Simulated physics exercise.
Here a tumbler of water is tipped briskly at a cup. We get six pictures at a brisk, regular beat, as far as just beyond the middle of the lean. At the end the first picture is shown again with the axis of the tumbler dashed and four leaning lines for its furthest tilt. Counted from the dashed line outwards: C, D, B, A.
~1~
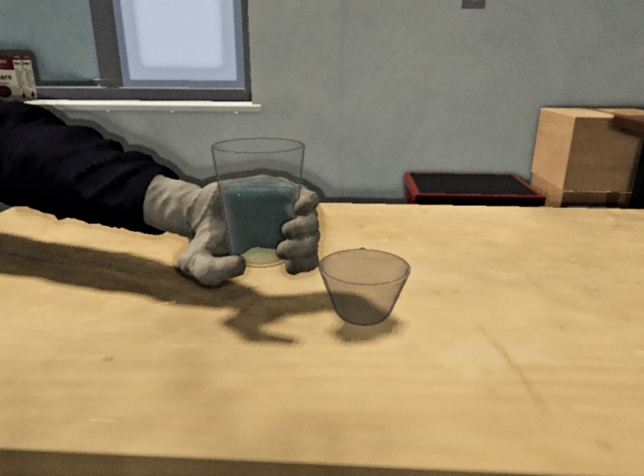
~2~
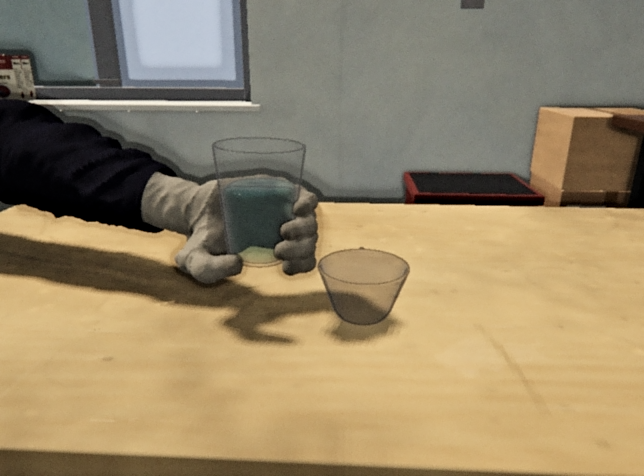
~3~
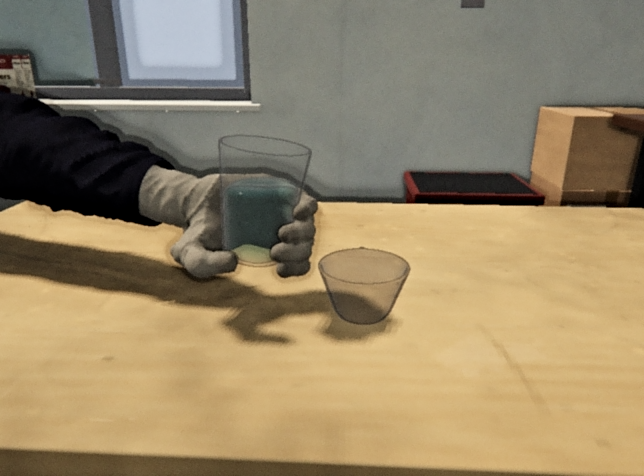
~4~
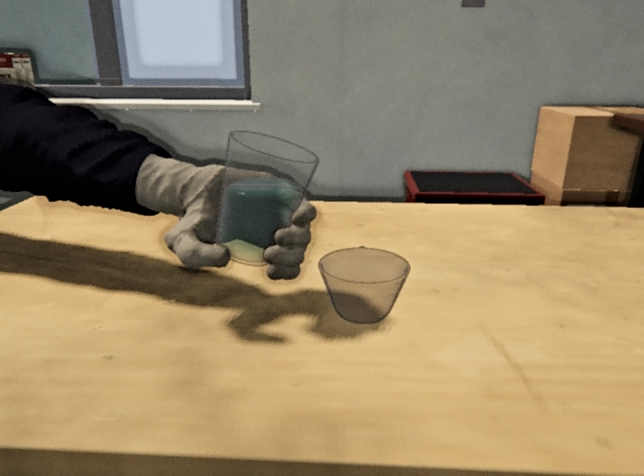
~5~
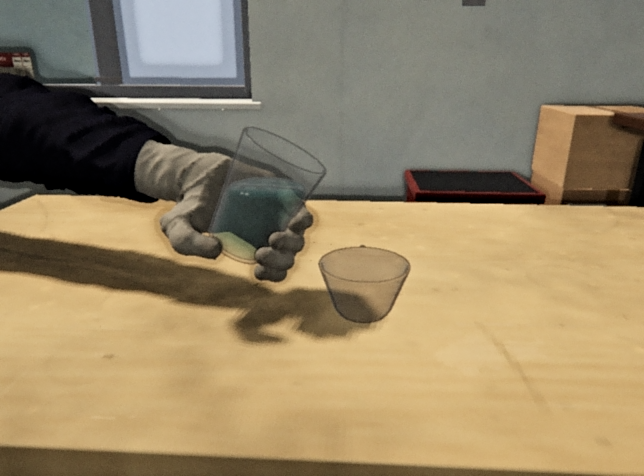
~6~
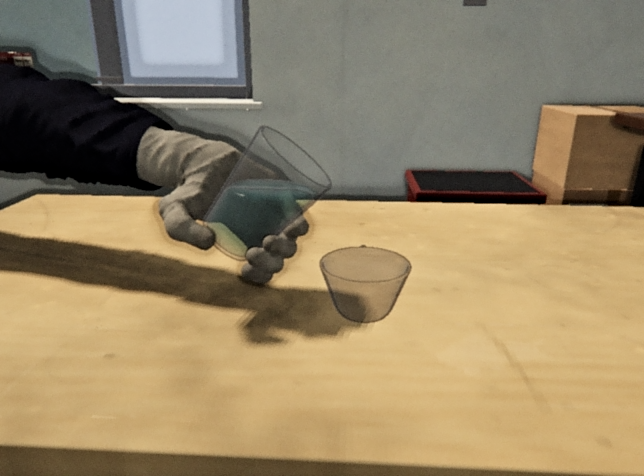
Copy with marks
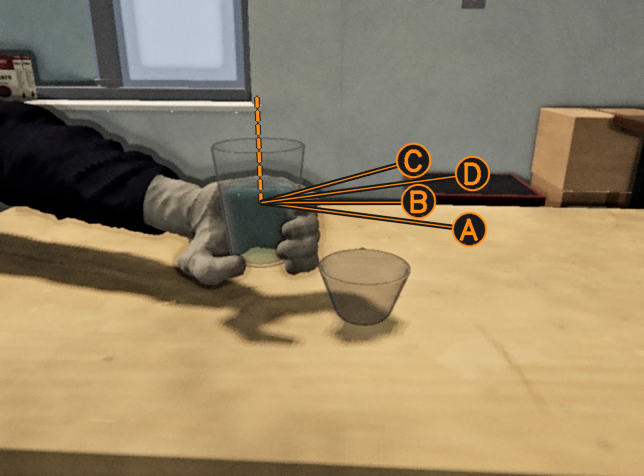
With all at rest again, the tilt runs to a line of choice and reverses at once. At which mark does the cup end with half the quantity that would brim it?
The answer is mark C.
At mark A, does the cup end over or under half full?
Over.
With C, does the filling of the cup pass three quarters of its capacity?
No, less.
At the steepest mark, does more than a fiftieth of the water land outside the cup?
Yes.
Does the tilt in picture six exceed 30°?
Yes, it does.
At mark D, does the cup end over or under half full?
Over half.
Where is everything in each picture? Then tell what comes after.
Upright, lip at (301, 145); rim of the cup round (364, 265); nothing has left yet.
Tipped about 2°, lip at (302, 146); nothing has left yet.
Tipped about 8°, lip at (309, 151); nothing has left yet.
Tipped about 17°, lip at (317, 159); nothing has left yet.
Tipped about 28°, lip at (324, 170); nothing has left yet.
Tipped about 40°, lip at (330, 183); nothing has left yet.
On the marked copy, A at (452, 227); B at (401, 202); C at (397, 165); D at (456, 176).
For mark A, the cup ends with about 79 % of what it can hold; 29 % of the water is spilt.
For mark B, the cup ends with about 75 % of what it can hold; 20 % of the water is spilt.
For mark C, the cup ends with about 51 % of what it can hold.
For mark D, the cup ends with about 73 % of what it can hold; 4 % of the water is spilt.
